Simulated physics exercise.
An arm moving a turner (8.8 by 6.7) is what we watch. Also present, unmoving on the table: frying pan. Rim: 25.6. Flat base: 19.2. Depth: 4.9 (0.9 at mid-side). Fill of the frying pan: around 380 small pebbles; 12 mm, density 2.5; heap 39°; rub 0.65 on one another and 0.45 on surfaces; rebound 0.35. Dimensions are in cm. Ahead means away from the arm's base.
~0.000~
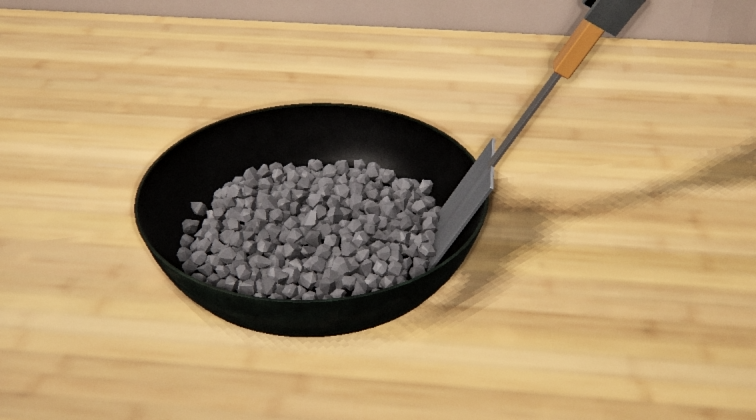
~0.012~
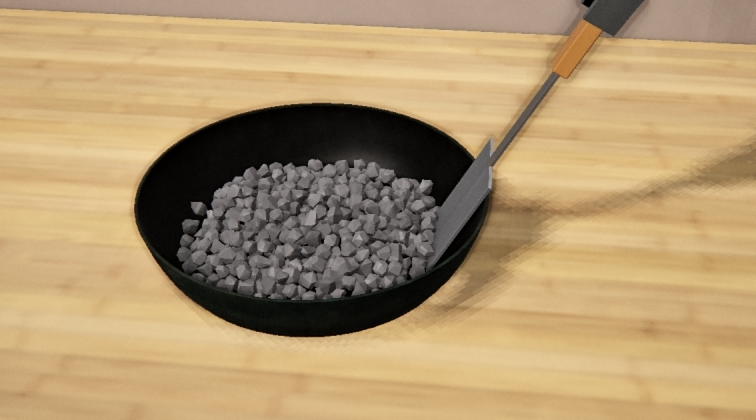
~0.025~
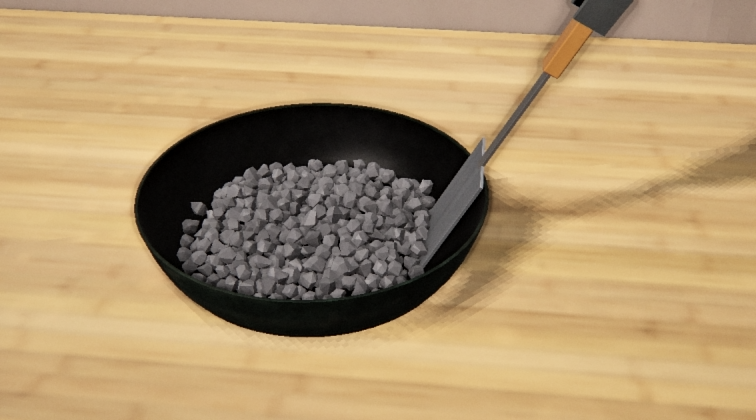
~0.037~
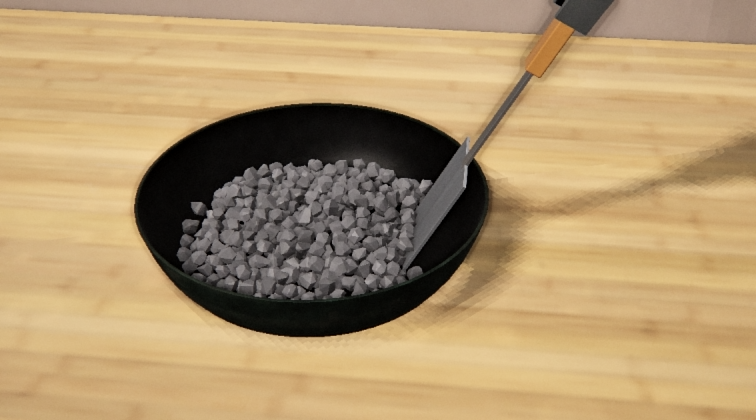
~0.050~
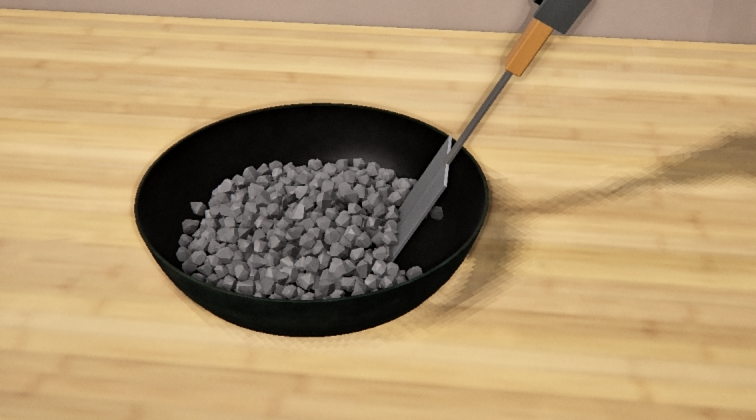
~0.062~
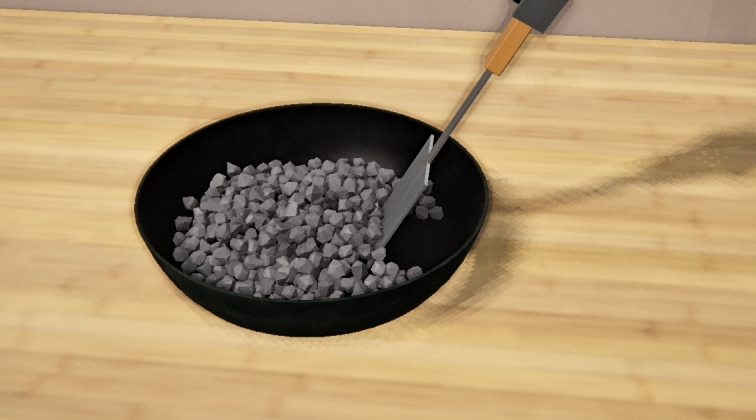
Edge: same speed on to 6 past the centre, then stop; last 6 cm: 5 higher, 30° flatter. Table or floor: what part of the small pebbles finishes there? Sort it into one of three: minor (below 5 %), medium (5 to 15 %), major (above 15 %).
Medium, 5 to 15 %.
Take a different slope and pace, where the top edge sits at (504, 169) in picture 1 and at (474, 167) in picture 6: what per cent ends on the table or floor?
Roughly 0 percent ends up there.
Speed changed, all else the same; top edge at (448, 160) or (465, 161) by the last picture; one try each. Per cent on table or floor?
Try one roughly 0 per cent; try two roughly 0 per cent.
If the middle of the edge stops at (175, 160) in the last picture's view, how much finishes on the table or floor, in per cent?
Approximately 20 per cent, I reckon.
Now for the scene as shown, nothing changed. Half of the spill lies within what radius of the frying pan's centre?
32 cm.
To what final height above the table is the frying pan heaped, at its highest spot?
Close to 5.5 centimetres high.
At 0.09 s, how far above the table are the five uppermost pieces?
6 cm or so.
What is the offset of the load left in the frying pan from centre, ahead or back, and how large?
The balance point lies close to 4.0 cm ahead.
By 0.09 s, sloping 62°, highest piece 6 above the table; 375 in the frying pan.
By 0.12 s, sloping 51°, highest piece 7 above the table; 375 in the frying pan.
By 0.34 s, sloping 32°, highest piece 6 above the table; 349 in the frying pan, 26 on the table or floor.
By 1.39 s, sloping 32°, highest piece 6 above the table; 349 in the frying pan, 26 on the table or floor.
Final count, 349 in the frying pan, 26 on the table or floor. That is 7 % on the table or floor.
